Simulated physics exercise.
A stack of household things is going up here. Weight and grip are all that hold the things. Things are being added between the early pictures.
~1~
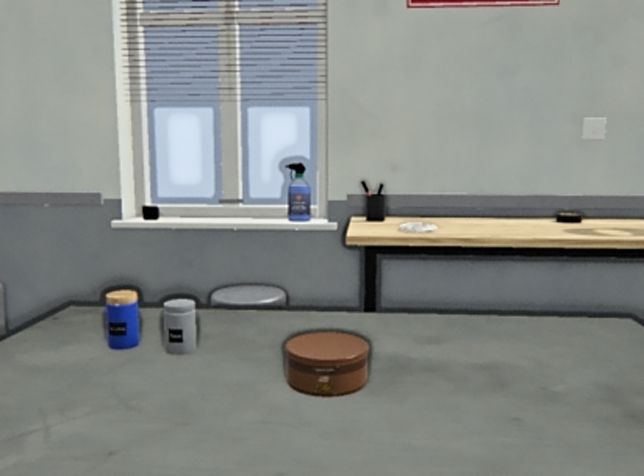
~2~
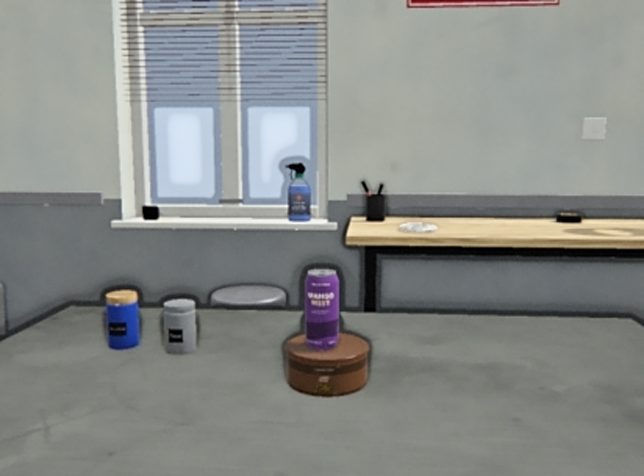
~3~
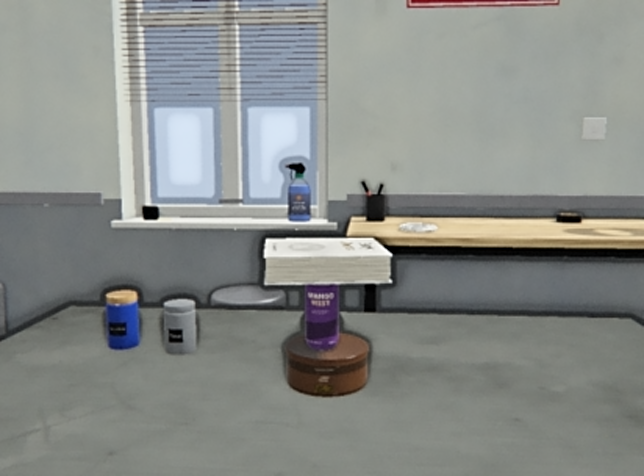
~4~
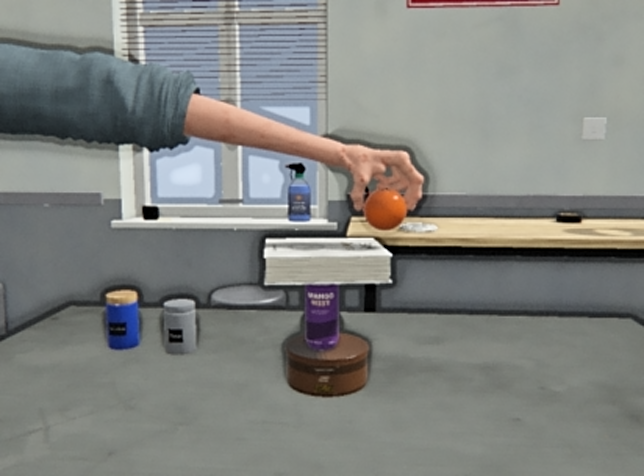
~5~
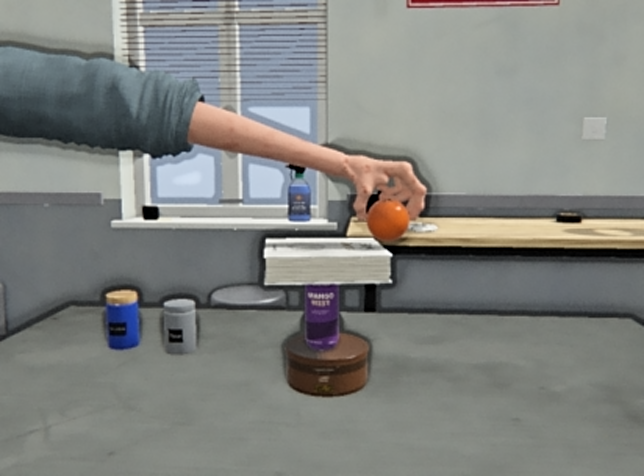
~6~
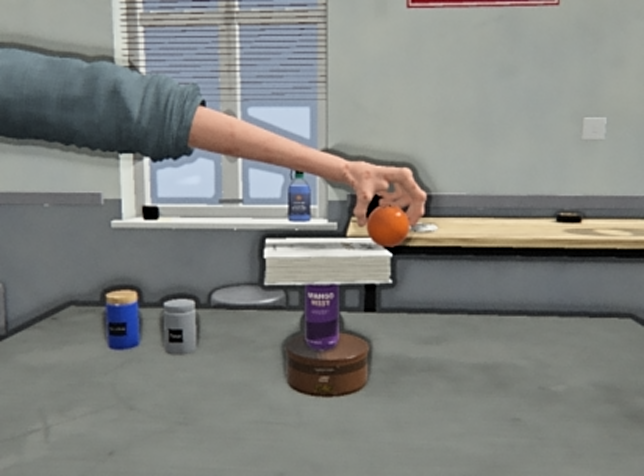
A hand lowered an orange tomato onto the right edge of a white book, after the book had been added on top of a purple can standing on a brown tub.
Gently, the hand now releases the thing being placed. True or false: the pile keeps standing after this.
False.
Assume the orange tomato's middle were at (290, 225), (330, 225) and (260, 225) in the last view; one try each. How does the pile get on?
Result per try: First still standing, second still standing, third toppled.
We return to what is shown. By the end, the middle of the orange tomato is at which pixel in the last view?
I'd point to roughly (433, 365).
Then, 0.30 s past the last view, orange tomato displaced a little near (399, 233).
Then, 0.40 s past the last view, orange tomato now fallen.
Then, 0.50 s past the last view, things are still on the move.
Finally, fallen, orange tomato; the other 5 still in place. Final places as the last picture's camera would see them, orange tomato near (433, 364). The pile gives way.
